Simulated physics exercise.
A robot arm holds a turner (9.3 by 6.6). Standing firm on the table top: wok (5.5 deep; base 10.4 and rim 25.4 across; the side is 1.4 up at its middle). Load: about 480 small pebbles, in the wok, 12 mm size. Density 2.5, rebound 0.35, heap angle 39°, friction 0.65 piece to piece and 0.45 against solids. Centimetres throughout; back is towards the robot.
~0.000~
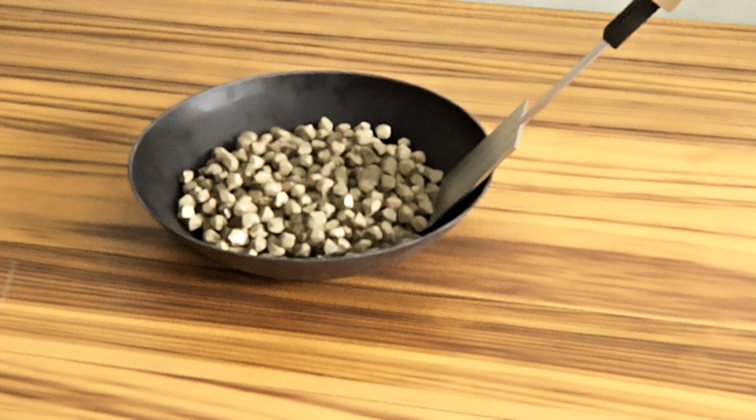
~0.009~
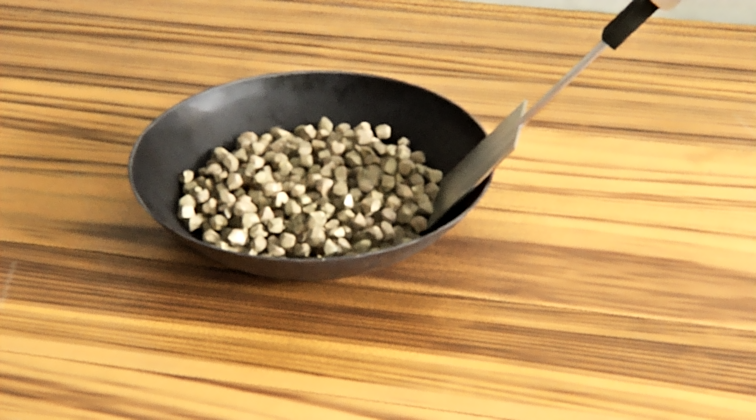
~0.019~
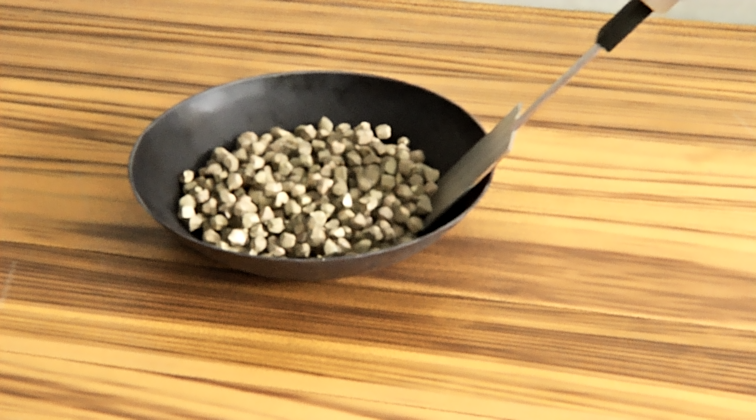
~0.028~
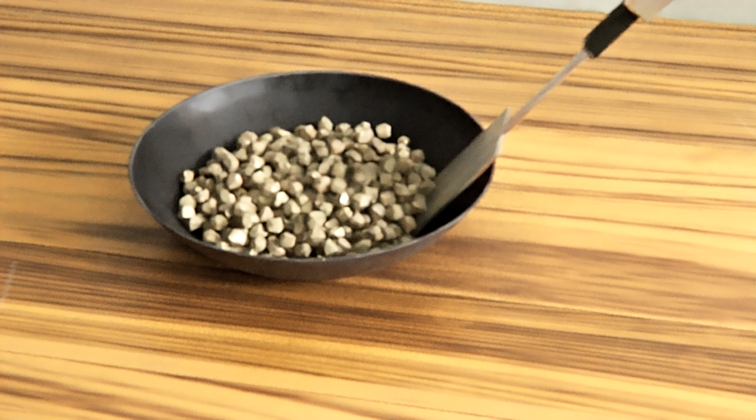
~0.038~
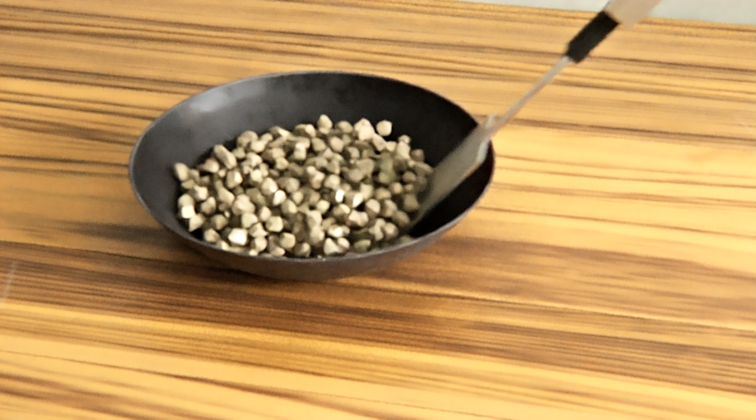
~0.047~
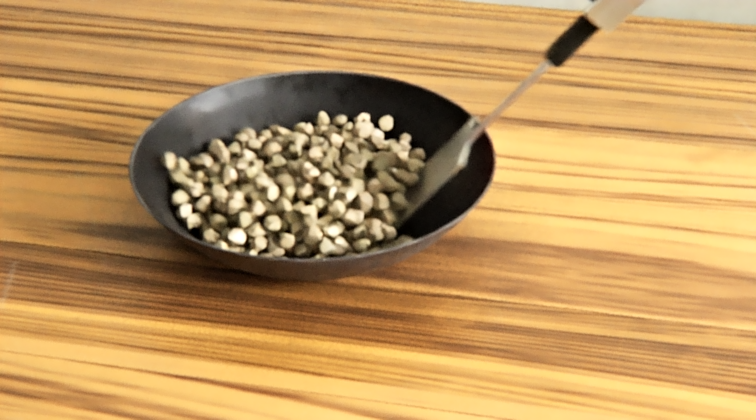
Metal turner sliding left into a dark wok on a striped wood table, pushing a heap of small pebbles together.
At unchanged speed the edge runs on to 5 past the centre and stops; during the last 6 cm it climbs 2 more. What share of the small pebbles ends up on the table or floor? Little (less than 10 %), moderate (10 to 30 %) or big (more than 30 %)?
Share on the table or floor: Moderate (10 to 30 %).
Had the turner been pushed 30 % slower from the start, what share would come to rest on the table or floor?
In that case some 10 per cent.
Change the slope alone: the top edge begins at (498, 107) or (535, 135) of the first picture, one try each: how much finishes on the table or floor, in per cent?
Some 20 and 15 per cent.
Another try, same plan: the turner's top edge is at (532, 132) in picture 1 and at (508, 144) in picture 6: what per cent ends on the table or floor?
About 5 per cent.
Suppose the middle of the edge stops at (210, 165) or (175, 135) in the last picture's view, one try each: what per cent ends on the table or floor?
About 40 and 45 per cent.
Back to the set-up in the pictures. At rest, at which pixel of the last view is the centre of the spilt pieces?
At about (66, 183).
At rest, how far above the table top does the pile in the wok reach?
Roughly 7.0 cm.
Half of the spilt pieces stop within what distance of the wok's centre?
Roughly 20 cm.
After 0.07 s, sloping 52°, highest piece 7 above the table; 475 in the wok.
After 0.09 s, sloping 52°, highest piece 9 above the table; 473 in the wok, 2 on the blade or in flight.
After 0.30 s, sloping 52°, highest piece 9 above the table; 404 in the wok, 52 on the table or floor, 19 on the blade or in flight.
After 1.35 s, sloping 52°, highest piece 6 above the table; 401 in the wok, 74 on the table or floor.
In the end, 401 in the wok, 74 on the table or floor. That is 16 % on the table or floor.
